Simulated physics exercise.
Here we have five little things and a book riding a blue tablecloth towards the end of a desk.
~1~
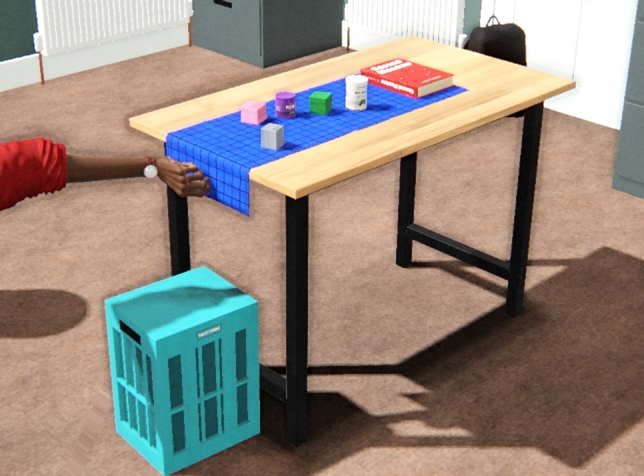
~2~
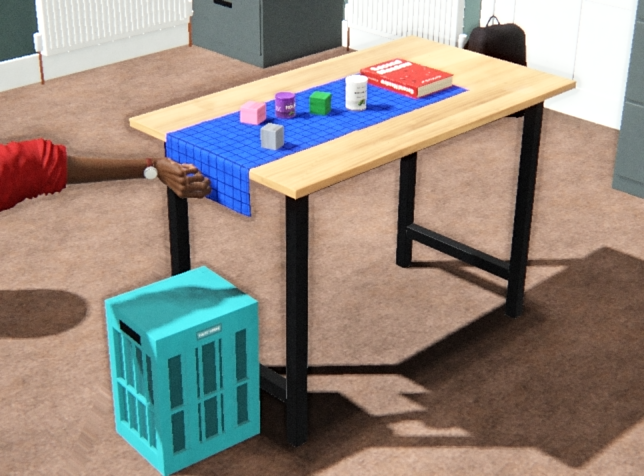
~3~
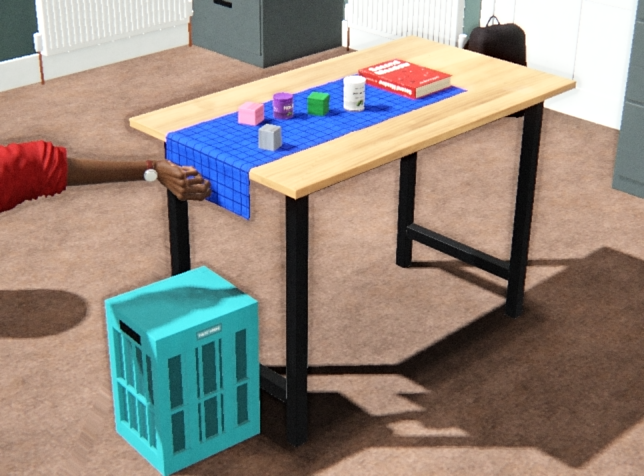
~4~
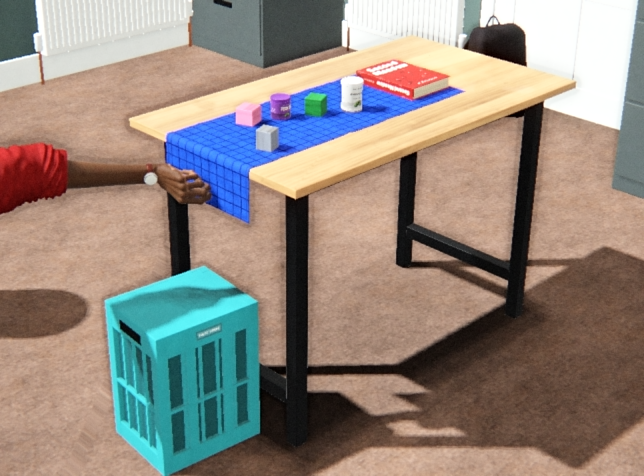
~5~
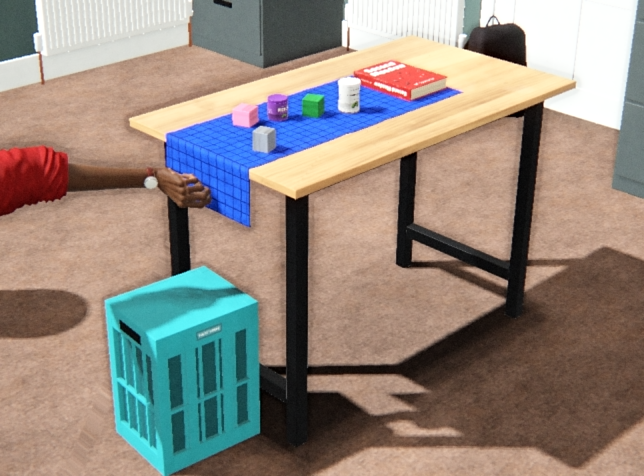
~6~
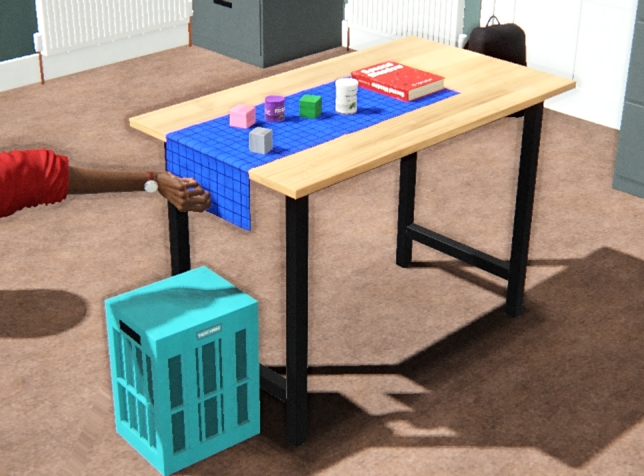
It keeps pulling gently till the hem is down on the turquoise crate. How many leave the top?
It carries off two.
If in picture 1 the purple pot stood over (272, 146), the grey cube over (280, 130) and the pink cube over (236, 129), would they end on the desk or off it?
The purple pot goes over, the grey cube tumbles off, the pink cube tumbles off.
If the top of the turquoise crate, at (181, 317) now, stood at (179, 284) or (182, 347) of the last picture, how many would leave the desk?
It would be 1 and 3.
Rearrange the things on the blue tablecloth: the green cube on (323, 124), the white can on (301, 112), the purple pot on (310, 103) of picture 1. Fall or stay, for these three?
The green cube holds on, the white can holds on, the purple pot stays on.
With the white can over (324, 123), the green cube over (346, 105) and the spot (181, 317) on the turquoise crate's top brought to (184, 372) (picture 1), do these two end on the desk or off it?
The white can drops off, the green cube keeps its place on top.
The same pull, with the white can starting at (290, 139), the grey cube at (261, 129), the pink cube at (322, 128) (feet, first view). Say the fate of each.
The white can drops off; the grey cube comes down; the pink cube survives.
Soon after, hem near (208, 260); grey cube gone.
After that, hem on the crate; grey cube and pink cube gone.
In the end, hem on the crate; grey cube and pink cube gone. The answer is two.
